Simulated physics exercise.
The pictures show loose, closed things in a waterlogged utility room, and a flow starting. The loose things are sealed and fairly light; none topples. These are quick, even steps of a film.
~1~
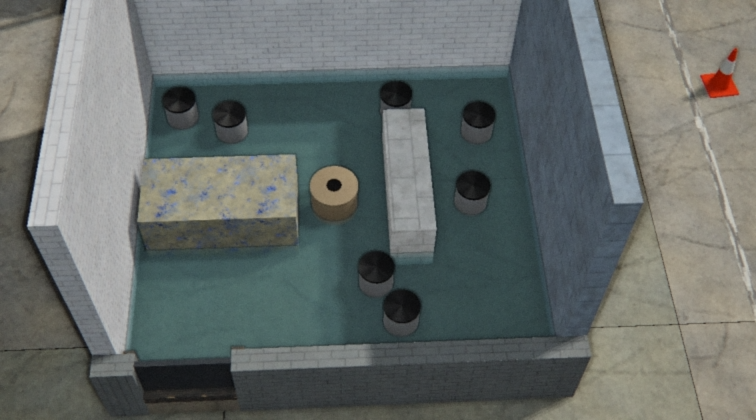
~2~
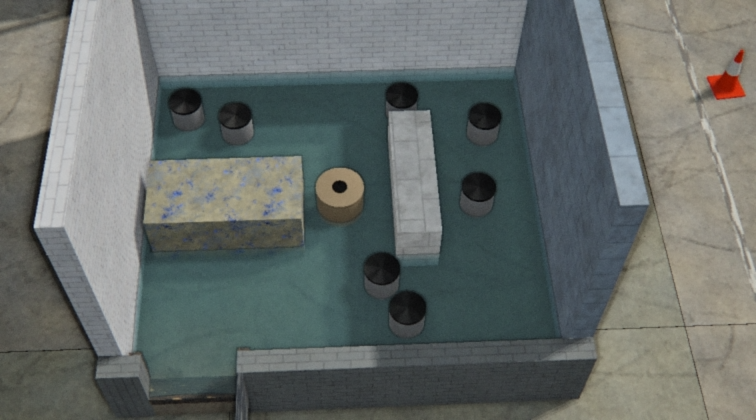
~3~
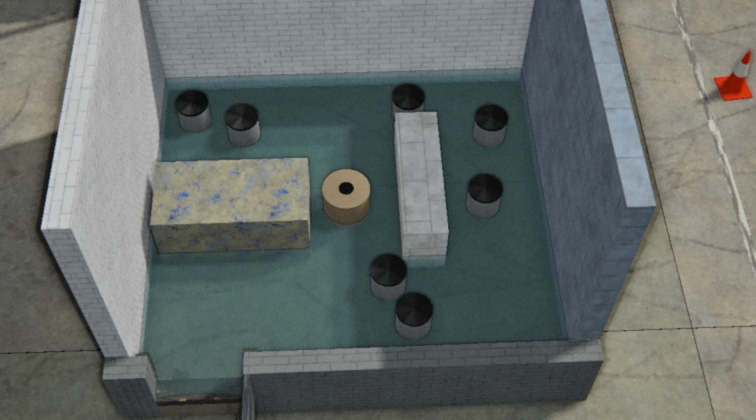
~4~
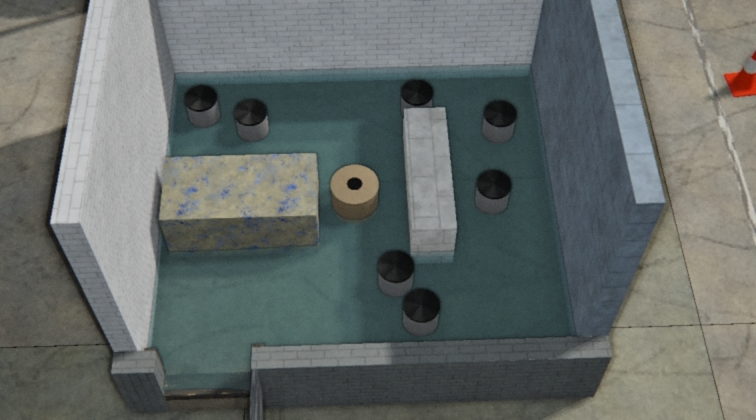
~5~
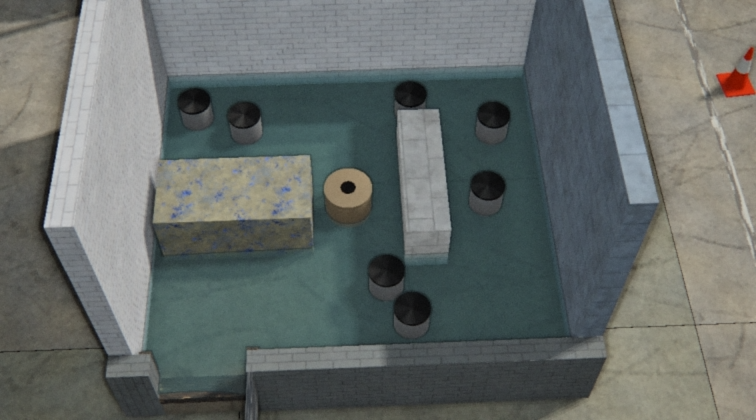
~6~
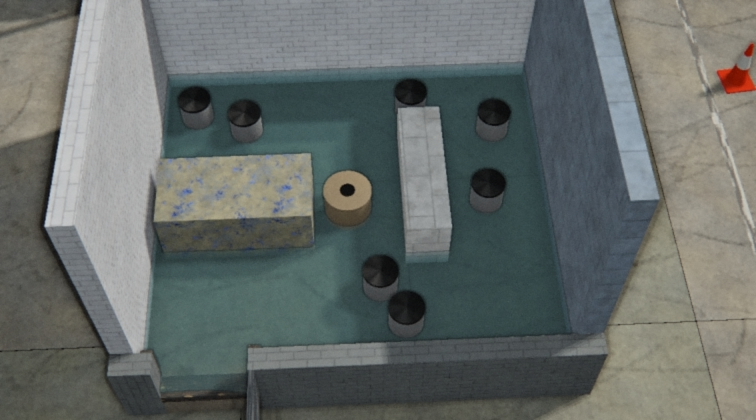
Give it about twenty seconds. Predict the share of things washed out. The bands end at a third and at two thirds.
It is one to two thirds.
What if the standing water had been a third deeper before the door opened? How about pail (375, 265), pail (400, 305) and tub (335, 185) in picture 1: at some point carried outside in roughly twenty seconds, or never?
In turn: Gone, carried outside, through.
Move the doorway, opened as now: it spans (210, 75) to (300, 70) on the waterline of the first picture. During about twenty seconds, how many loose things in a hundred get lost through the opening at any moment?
About 80 per cent.
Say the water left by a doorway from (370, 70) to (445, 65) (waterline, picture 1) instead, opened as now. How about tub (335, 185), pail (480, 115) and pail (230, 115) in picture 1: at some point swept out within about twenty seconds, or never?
As listed: Yes, out, out.
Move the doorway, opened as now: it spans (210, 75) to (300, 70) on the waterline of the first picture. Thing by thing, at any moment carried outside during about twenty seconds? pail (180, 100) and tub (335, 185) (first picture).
As listed: Gone, still in.
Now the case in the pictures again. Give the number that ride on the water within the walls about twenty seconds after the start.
The number is 5.
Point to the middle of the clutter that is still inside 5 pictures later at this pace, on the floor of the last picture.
Close to (348, 212).
A moment on, 0 of 8 are out; 8 afloat.
Next, 3 of 8 are out; 5 afloat.
Later, 3 of 8 are out; 5 afloat.
In the end, 3 of 8 are out; 5 afloat.
